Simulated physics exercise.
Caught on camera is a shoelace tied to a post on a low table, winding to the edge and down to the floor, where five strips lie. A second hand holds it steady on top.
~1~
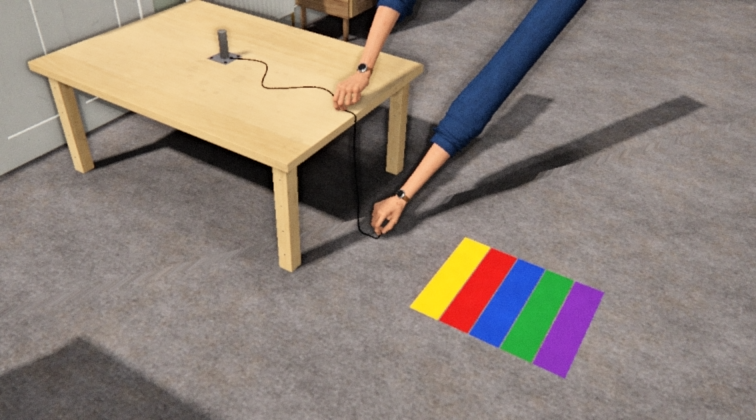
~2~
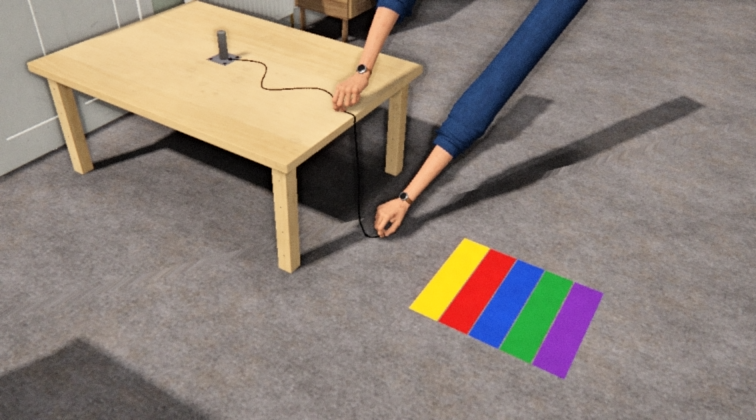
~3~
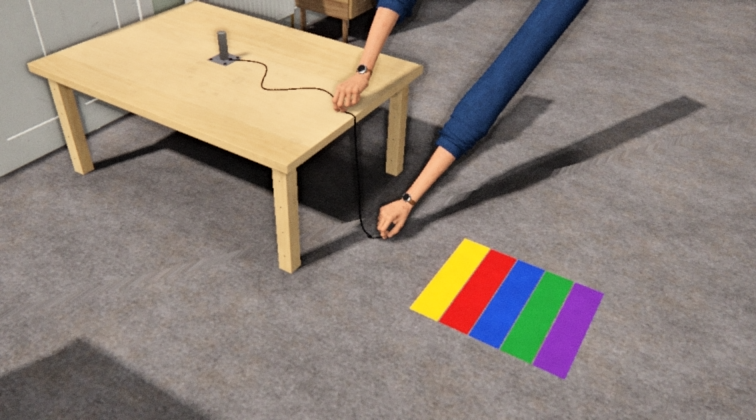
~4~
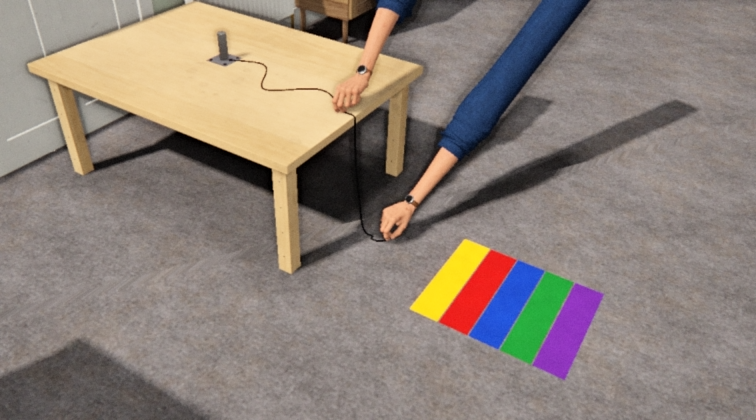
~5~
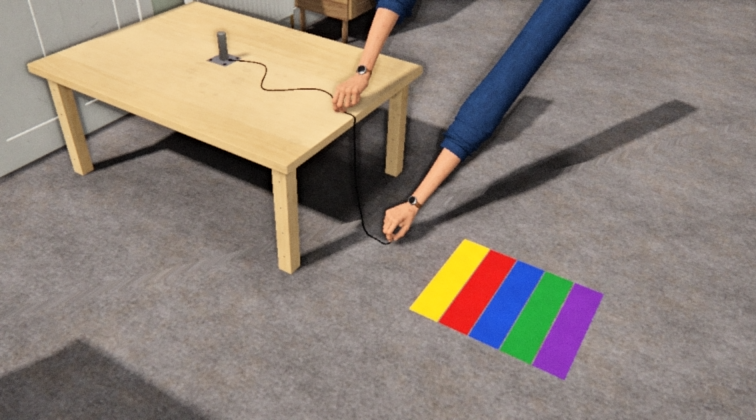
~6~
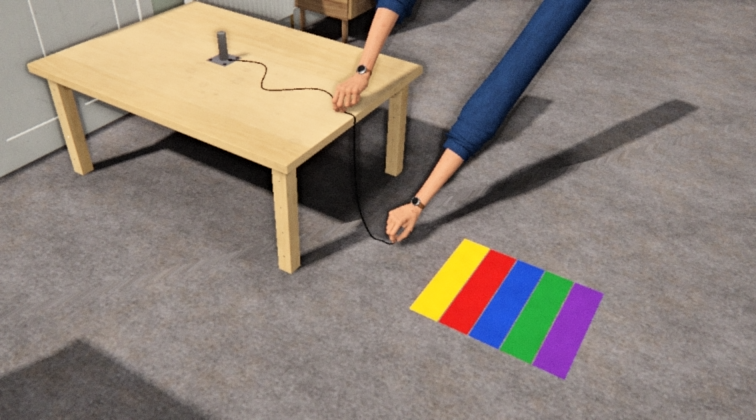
Hand near the floor easing the end of a dark shoelace slightly rightward while another hand rests at the table's edge.
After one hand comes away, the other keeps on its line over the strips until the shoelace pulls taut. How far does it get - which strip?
Blue.
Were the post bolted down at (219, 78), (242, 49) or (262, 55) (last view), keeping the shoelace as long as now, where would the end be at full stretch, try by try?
Going by the last picture, roughly (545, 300), (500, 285) and (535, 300).
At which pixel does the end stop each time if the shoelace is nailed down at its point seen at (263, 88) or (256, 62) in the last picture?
Approximately (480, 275) and (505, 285), respectively.
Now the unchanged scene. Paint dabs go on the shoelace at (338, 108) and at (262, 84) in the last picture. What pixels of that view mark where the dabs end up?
(372, 134) and (287, 85), approximately.
Early on, end near (461, 267); over yellow.
Midway, end near (493, 280); over red.
At the end of the slack, end near (512, 288); over blue. Over blue.
